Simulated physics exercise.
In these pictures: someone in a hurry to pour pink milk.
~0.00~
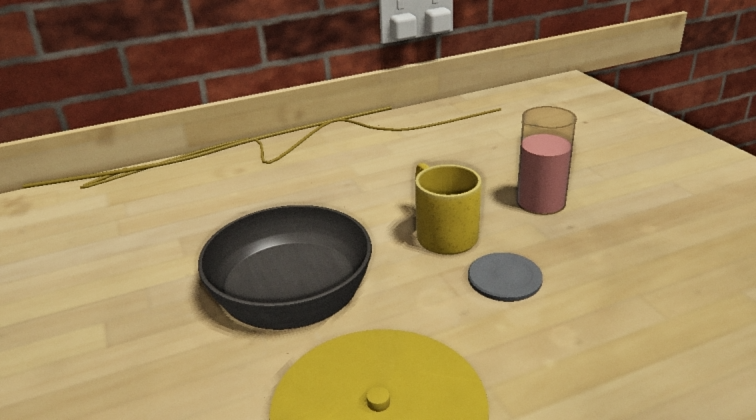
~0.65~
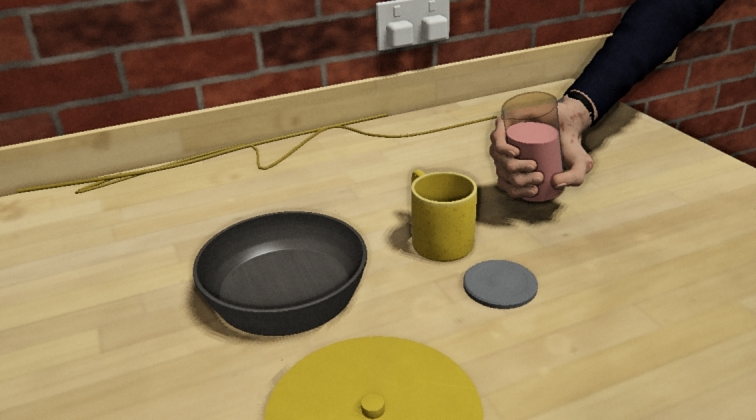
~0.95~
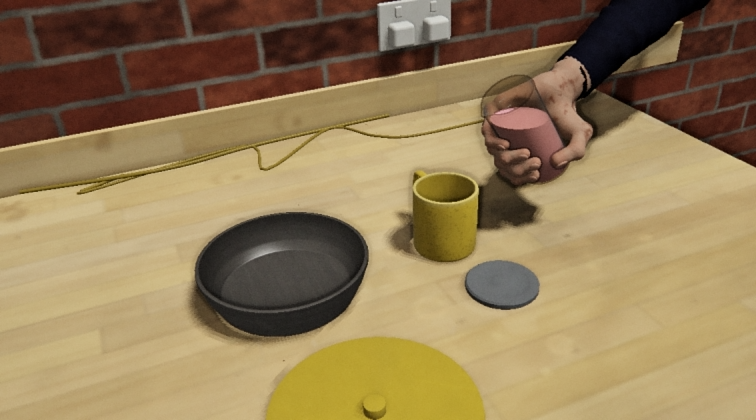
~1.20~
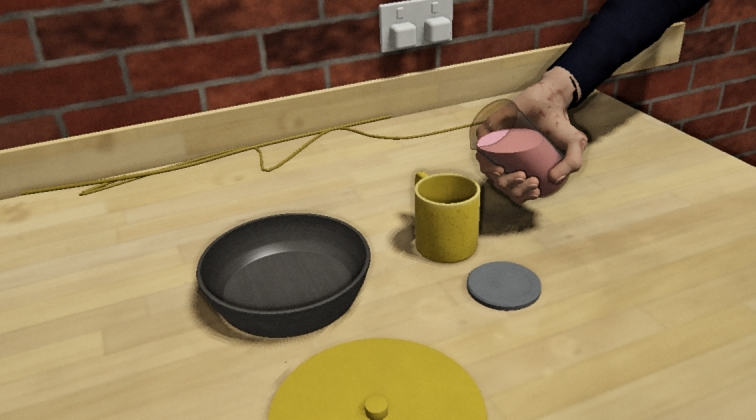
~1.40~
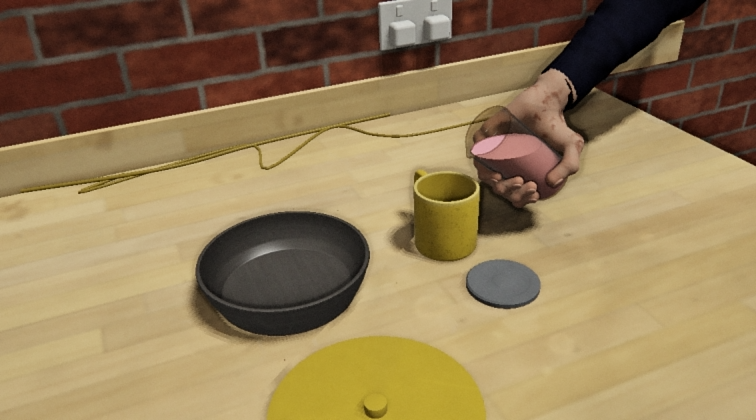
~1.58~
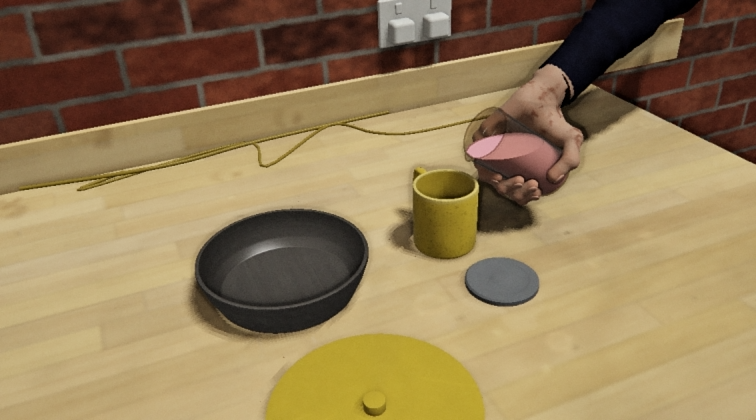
A hand in a dark sleeve reaches in from the upper right over a pale wooden worktop, seen from above at an angle against a red brick wall with a white socket. A clear beaker of pink milk stands beyond a yellow mug, with a black dish left, a grey disc right and a yellow lid in front. The hand grips the beaker, raises it and tilts it leftward, slowing near the mug, while the view shifts slightly.
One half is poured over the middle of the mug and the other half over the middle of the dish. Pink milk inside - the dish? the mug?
Most likely the dish receives it, most likely the mug receives it.
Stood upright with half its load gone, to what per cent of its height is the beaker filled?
Fill height: Near 35 per cent.
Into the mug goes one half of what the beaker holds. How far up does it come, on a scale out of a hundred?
Around 40 in a hundred.
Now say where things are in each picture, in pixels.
Before the pour; beaker (545, 160) about two thirds full; mug (448, 212) open; dish (288, 270) open, in the first picture.
The beaker is on its way; beaker about two thirds full, surface at (533, 133); mug (443, 219) open, in the second picture.
Tilting; beaker (527, 131) tipped 30° with all of its load; dish (285, 277) open, in the third picture.
No stream yet; beaker (520, 150) tipped 45° with all of its load; mug (447, 221) open, in the fourth picture.
Still nothing leaves it; beaker (517, 155) tipped 45° with all of its load; dish (286, 276) open, in the fifth picture.
On the point of pouring; beaker (517, 154) tipped 50° with all of its load; mug (445, 216) open; dish (285, 273) open, in the sixth picture.
After 2.3 s, the pink milk goes into the mug.
After 3.2 s, the pink milk goes into the dish.
After 4.6 s, the mug has its share inside; the dish has its share inside.
